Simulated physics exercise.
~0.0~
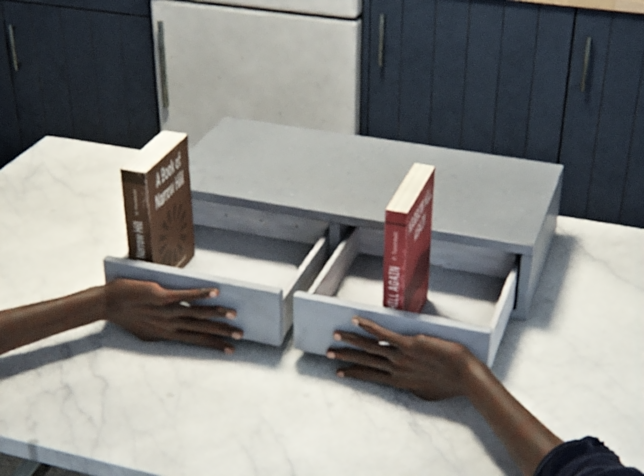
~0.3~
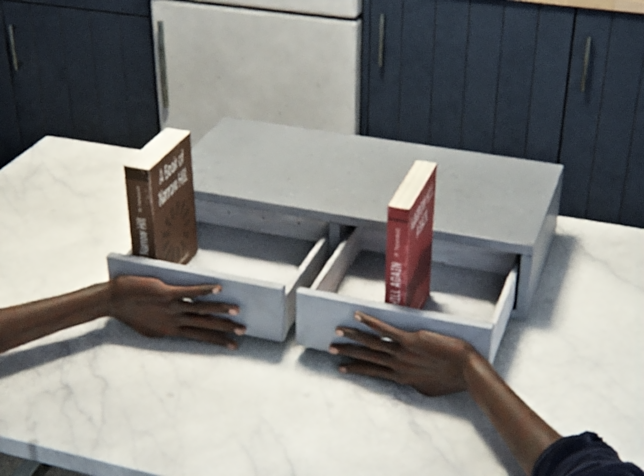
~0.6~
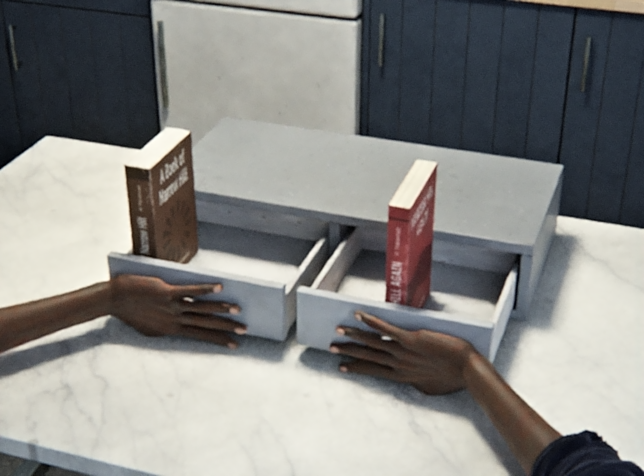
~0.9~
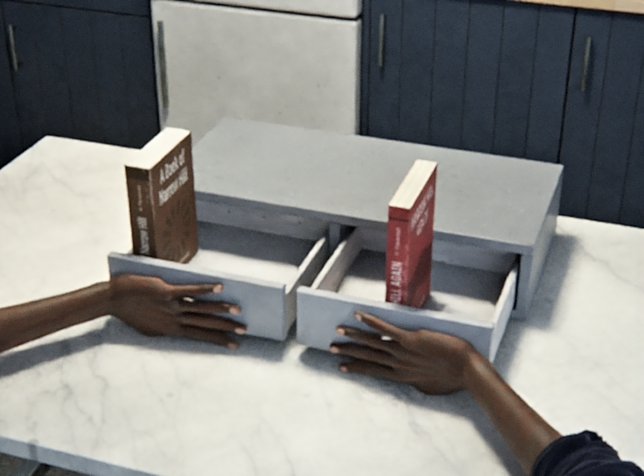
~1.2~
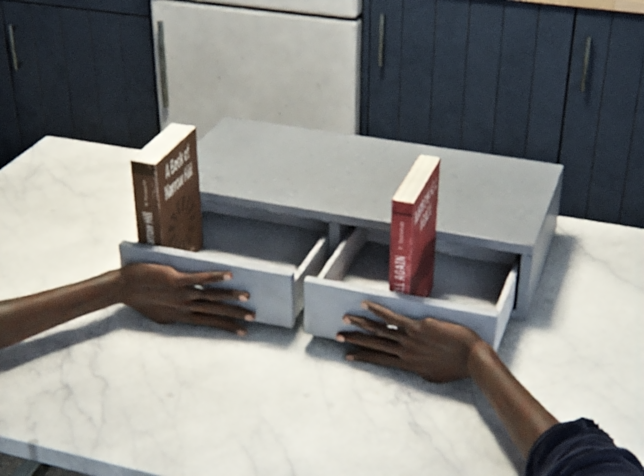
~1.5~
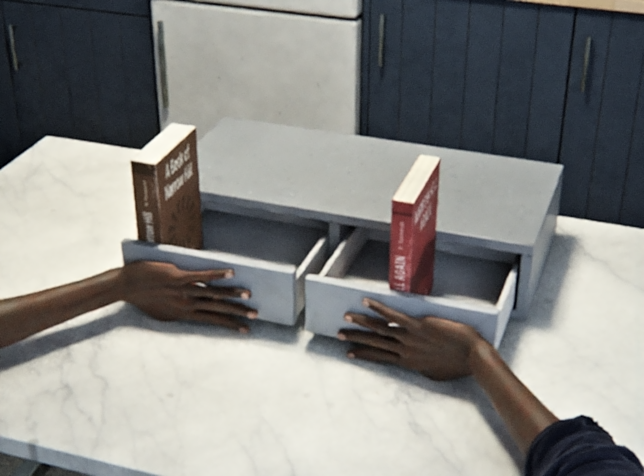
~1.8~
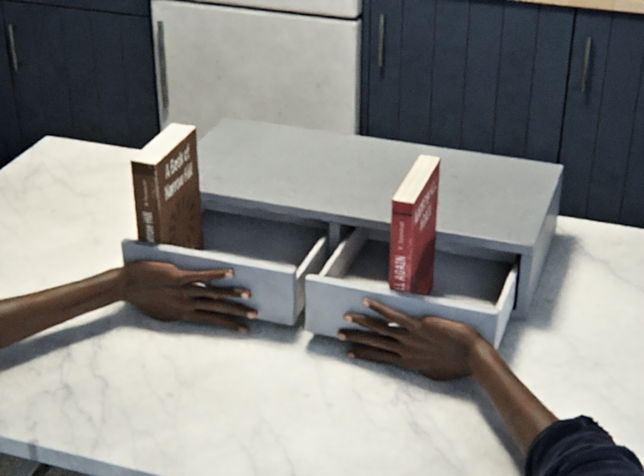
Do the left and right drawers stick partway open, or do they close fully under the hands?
Both the left drawer and the right drawer stick partway. They move in only a little and are still open at the end, with the hands against their fronts.
